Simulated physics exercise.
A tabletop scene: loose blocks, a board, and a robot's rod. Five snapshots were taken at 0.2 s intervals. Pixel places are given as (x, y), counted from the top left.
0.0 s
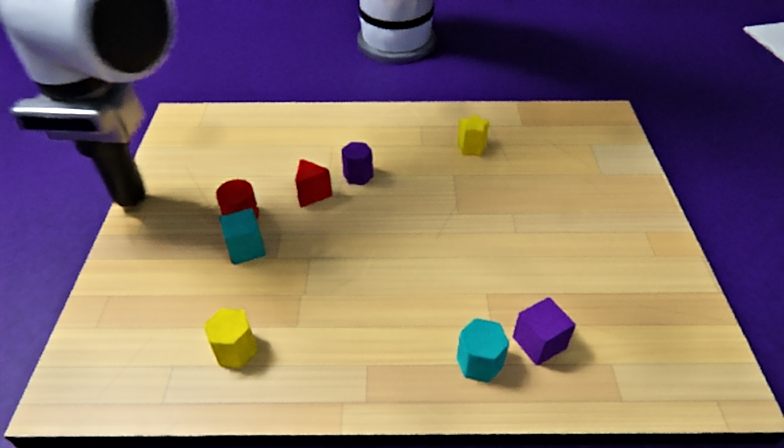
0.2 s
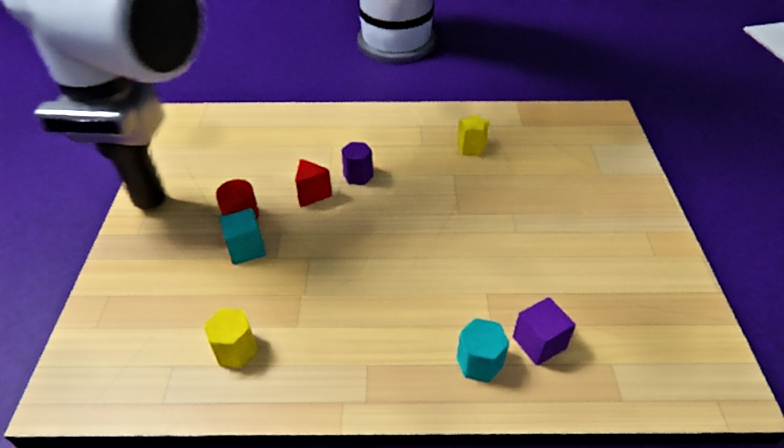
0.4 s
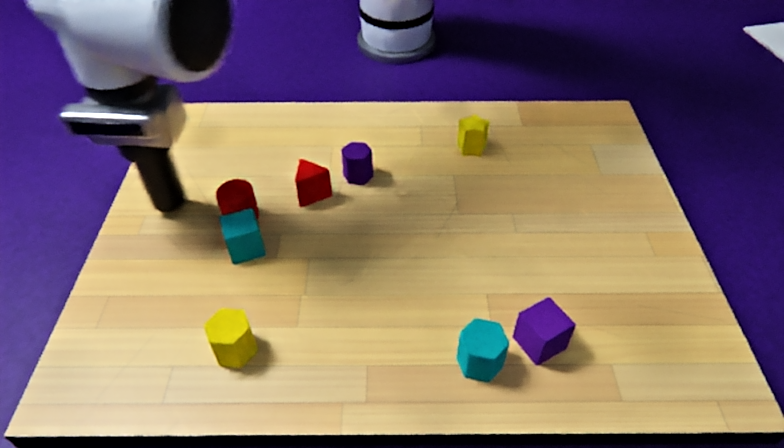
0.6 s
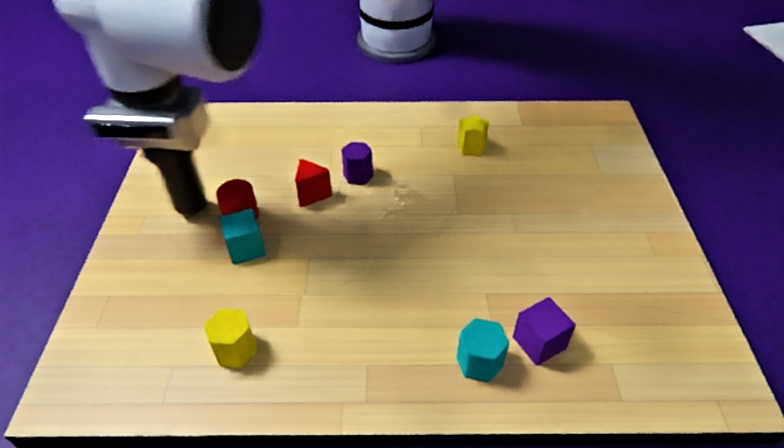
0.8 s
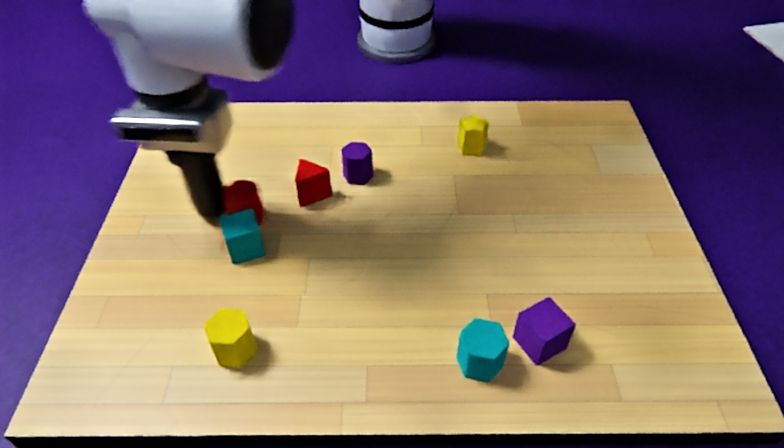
A robot arm with a dark rod moved steadily right across the left side of a wooden board until it reached the red cylinder beside a turquoise block, nudging the cylinder slightly right.
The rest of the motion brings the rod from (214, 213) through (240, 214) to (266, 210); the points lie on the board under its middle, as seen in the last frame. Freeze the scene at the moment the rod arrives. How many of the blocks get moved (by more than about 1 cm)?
Here I'd predict a lone block moving more than 1 cm.
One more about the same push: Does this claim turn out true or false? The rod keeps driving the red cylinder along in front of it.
True.
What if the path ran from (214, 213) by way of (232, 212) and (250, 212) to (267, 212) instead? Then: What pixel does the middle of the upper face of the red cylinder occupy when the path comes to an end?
For the centre of its top, I'd go with (292, 197).
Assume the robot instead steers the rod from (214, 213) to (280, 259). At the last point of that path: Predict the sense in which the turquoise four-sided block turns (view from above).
Viewed from the top, it goes clockwise.
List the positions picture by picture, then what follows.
Tip of the rod (131, 197), middles of tops, turquoise four-sided block (239, 223), red cylinder (234, 190), in the first frame.
Rod (150, 199), nothing pushed, in the second frame.
Rod (170, 202), nothing pushed, in the third frame.
Rod (191, 204), nothing pushed, in the fourth frame.
Rod (212, 207), turquoise four-sided block (239, 223), red cylinder (241, 191), in the fifth frame.
On the path given first. Halfway along, rod (238, 207); red cylinder (267, 193).
At the end, rod (264, 203); turquoise four-sided block unmoved; red cylinder (290, 194).
